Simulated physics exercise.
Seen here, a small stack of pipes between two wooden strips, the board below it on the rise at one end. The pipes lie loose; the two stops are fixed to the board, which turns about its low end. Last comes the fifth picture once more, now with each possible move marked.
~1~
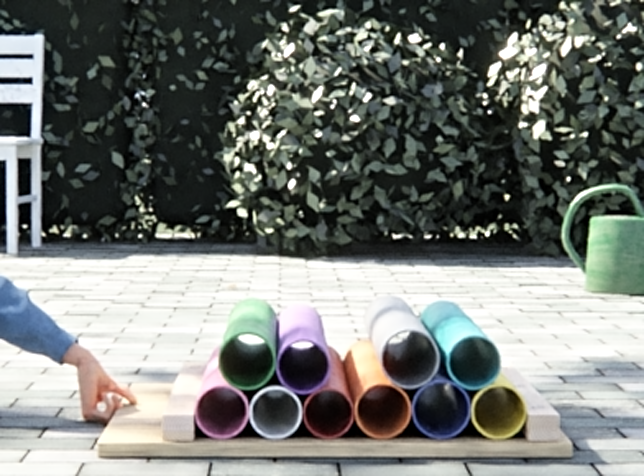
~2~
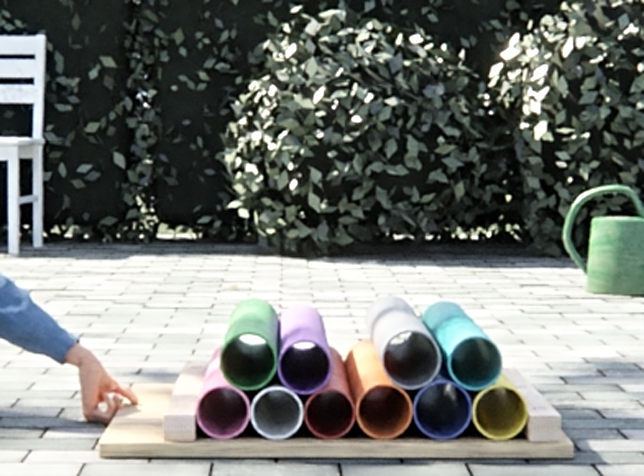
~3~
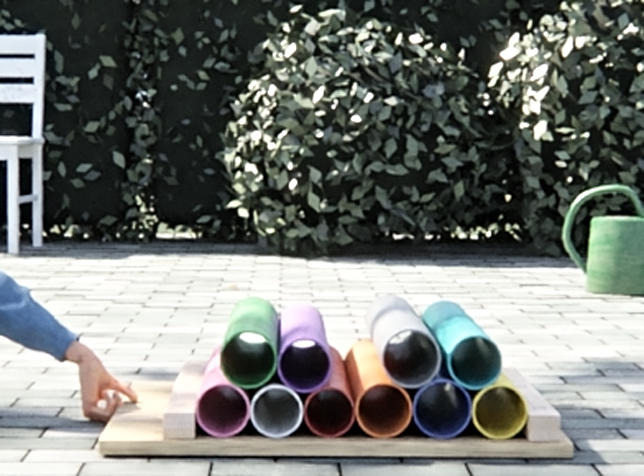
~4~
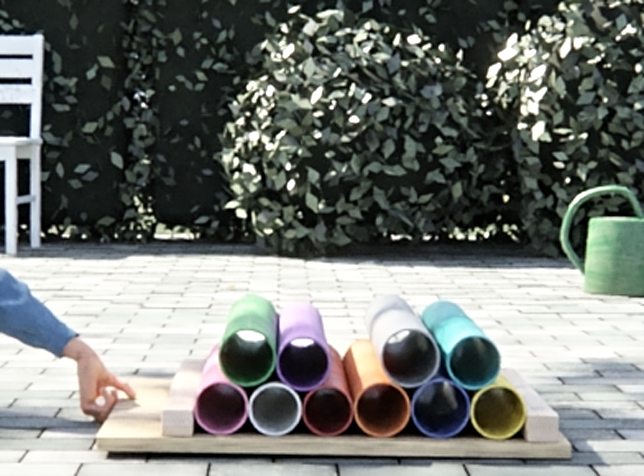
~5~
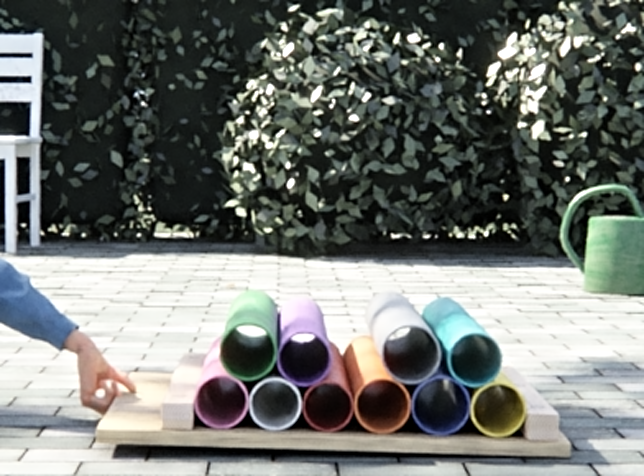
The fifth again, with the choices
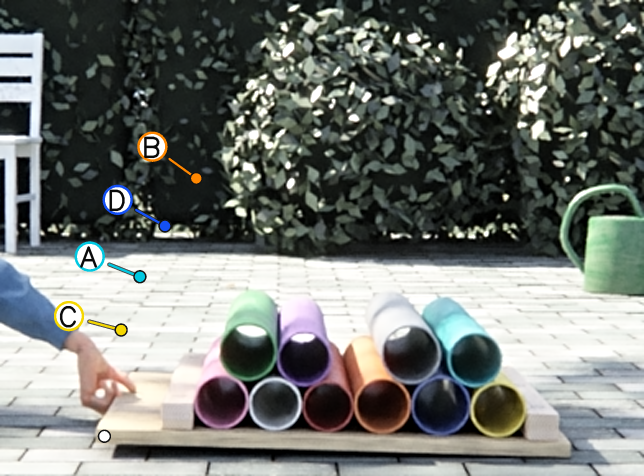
A hand at left slightly raising one end of a wooden board stacked with colourful loose pipes on a paved patio.
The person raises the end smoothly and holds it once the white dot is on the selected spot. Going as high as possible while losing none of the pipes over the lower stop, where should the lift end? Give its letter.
Stop at A.
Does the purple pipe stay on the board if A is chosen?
The purple pipe: Yes.
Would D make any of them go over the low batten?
Yes, at D.
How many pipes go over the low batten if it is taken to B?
With B, four.
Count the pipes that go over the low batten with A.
With A, none.
On the marked copy, A at (140, 276); B at (196, 178); C at (121, 330); D at (165, 226); the white dot at (104, 436).
Taking A. A third of the way, board at 15°.
Two thirds of the way, board at 22°.
When it is over, board at 22°, none over the low batten.
As for the rest, B four over the low batten (purple, grey, turquoise, green); C none over the low batten; D four over the low batten (purple, grey, turquoise, green).
